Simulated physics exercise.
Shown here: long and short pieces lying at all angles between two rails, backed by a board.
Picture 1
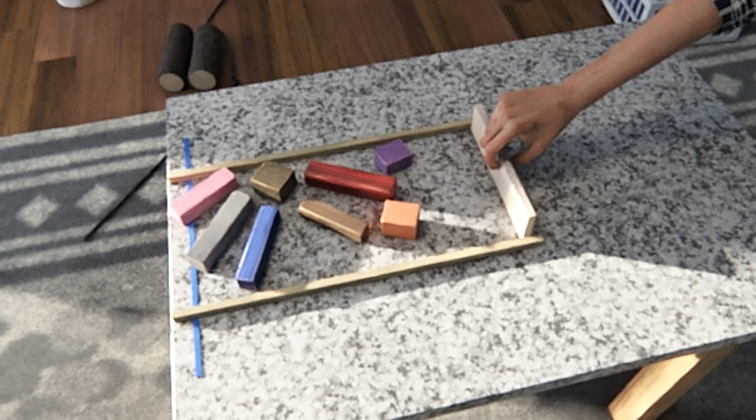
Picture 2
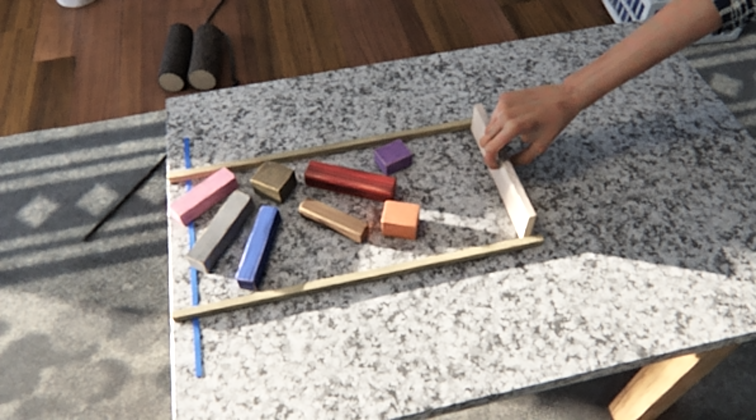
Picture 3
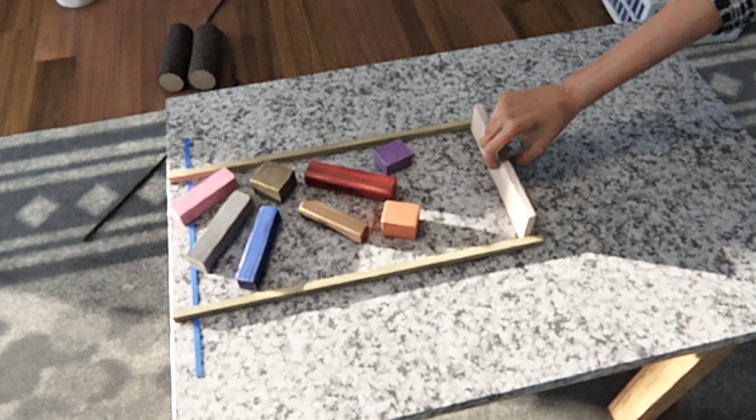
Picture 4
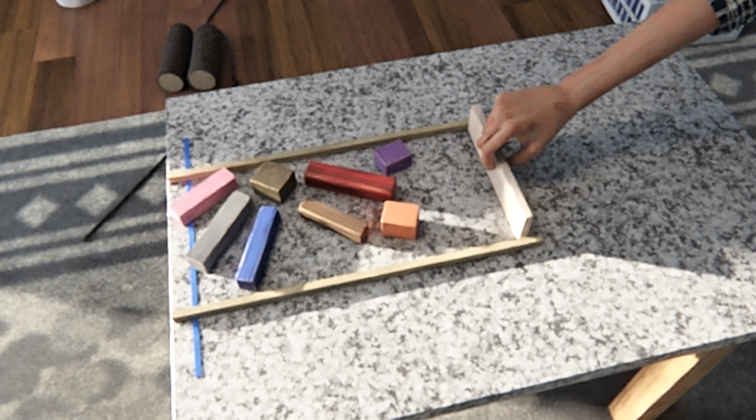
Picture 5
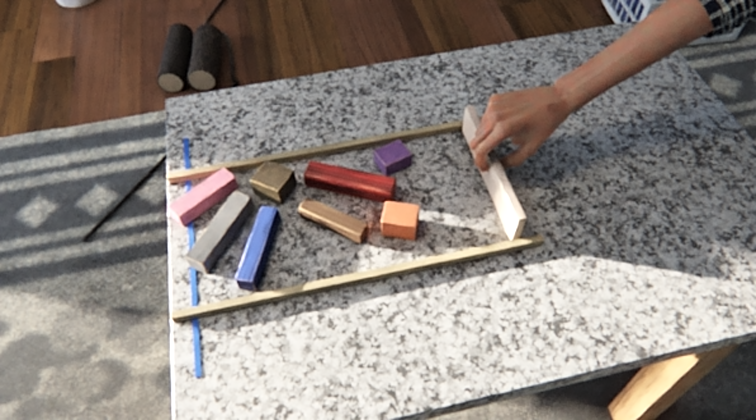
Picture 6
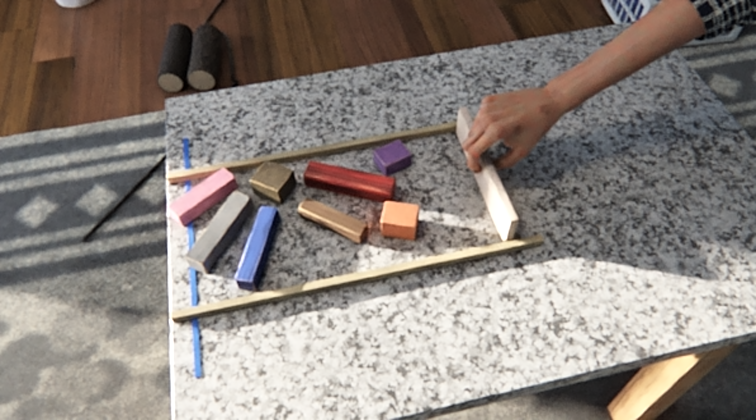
A hand reaches in from the upper right and grips a pale board standing on a speckled stone tabletop, seen from above in sunlight. Between two wooden rails lie pink, grey, blue, red, brown, orange and purple pieces, with blue tape at the left. The board stays nearly still, then the hand slides it slightly left, while the pieces and camera stay still.
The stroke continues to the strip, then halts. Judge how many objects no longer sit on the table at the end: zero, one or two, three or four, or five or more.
The table loses at least five pieces.
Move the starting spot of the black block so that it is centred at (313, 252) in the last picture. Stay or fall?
It drops down.
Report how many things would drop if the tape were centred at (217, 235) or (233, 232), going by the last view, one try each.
In that order 4 and 3.
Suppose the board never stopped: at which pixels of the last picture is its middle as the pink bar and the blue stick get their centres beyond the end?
I'd put it close to (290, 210), and close to (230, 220) for the other one.
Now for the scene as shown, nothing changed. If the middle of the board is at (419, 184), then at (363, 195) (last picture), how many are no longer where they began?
By the first moment it's 1, by the second it's 5.
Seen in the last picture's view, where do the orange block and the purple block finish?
Going in order: First (172, 273), then (171, 194).
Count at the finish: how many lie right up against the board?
In contact: 2.
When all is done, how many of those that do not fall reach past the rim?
2 is the number.
Soon after, none off yet; pink bar at rest near (204, 197); grey bar at rest near (221, 231); blue stick at rest near (259, 247).
Then, none off yet; pink bar moved a little near (187, 202); grey bar moving near (215, 233); blue stick moved a little near (243, 255).
Further on, one off so far; pink bar falling near (207, 360); grey bar tipped well over near (153, 258); blue stick moved about its own width near (176, 269).
At rest, the number that fall off is five or more; fallen, red stick, brown stick, black block, blue stick, grey bar and pink bar.
